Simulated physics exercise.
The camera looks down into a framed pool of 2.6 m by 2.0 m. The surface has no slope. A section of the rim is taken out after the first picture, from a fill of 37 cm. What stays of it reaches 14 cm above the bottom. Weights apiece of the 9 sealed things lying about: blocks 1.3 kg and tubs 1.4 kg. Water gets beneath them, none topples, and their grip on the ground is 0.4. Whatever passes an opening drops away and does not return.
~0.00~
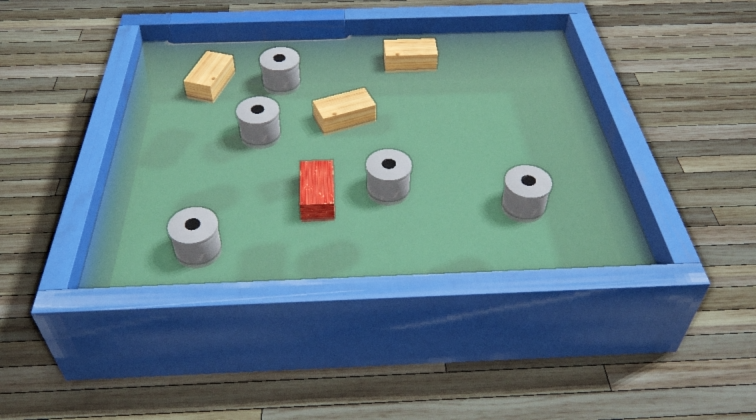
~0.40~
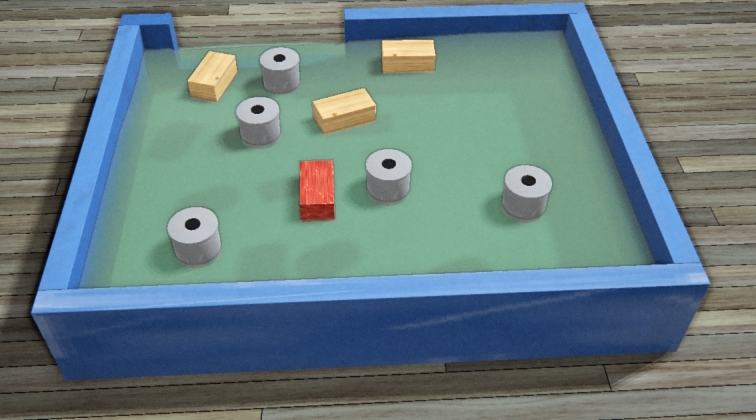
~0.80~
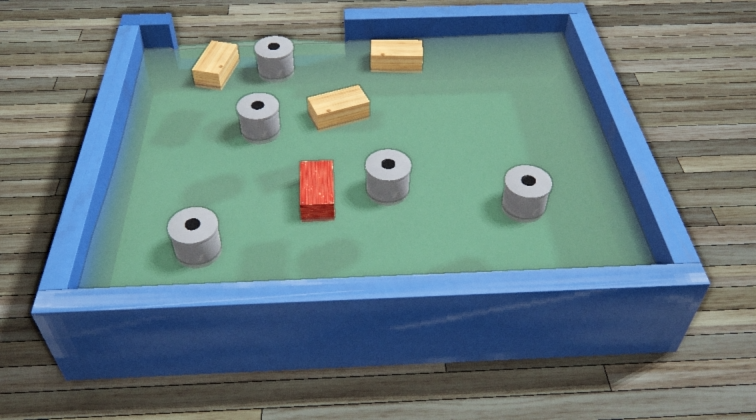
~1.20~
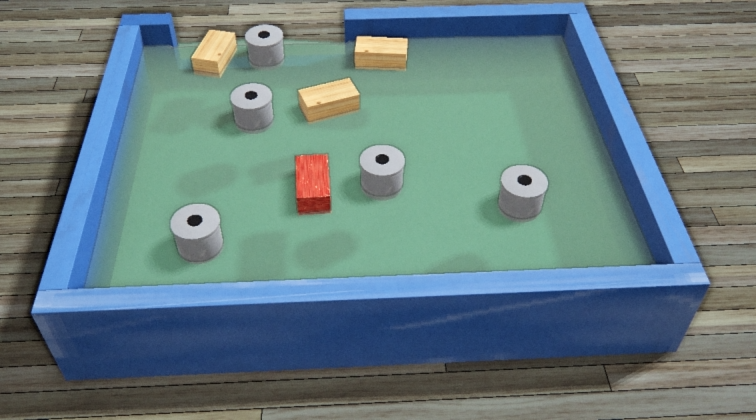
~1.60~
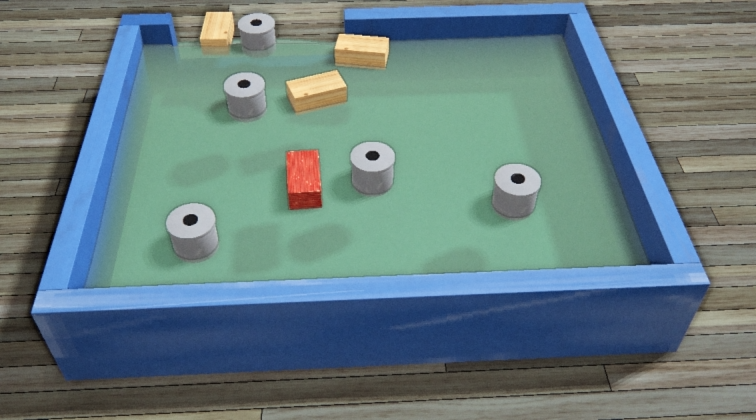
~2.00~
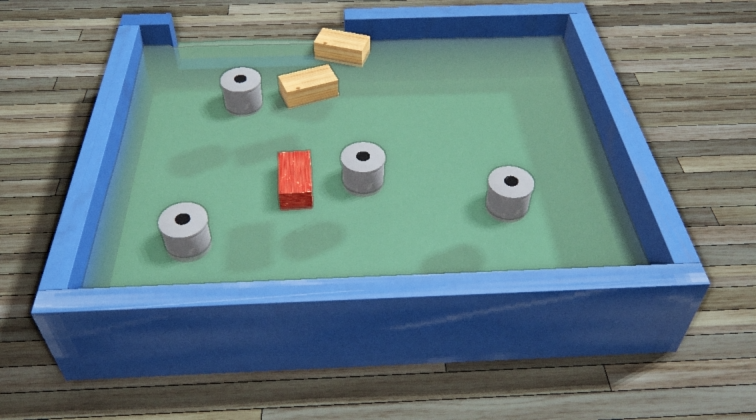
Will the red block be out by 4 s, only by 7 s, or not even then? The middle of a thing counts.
Expect it after the second time or never.
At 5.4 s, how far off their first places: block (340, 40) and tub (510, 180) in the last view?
In that order: Washed out, 20 cm.
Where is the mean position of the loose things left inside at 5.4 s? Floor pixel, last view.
Around (323, 227).
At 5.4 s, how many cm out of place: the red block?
About 40 cm.
After 2.8 s the red block is near (290, 168), 0.2 m from its start, afloat; 3 of 9 are out; 6 afloat.
After 5.4 s the red block is near (270, 153), 0.4 m from its start, afloat; 5 of 9 are out; 4 afloat.
After 8.0 s the red block is near (263, 135), 0.6 m from its start, afloat; 5 of 9 are out; 4 afloat.
After 12.0 s the red block is near (247, 103), 0.9 m from its start, afloat; 5 of 9 are out; 4 afloat.
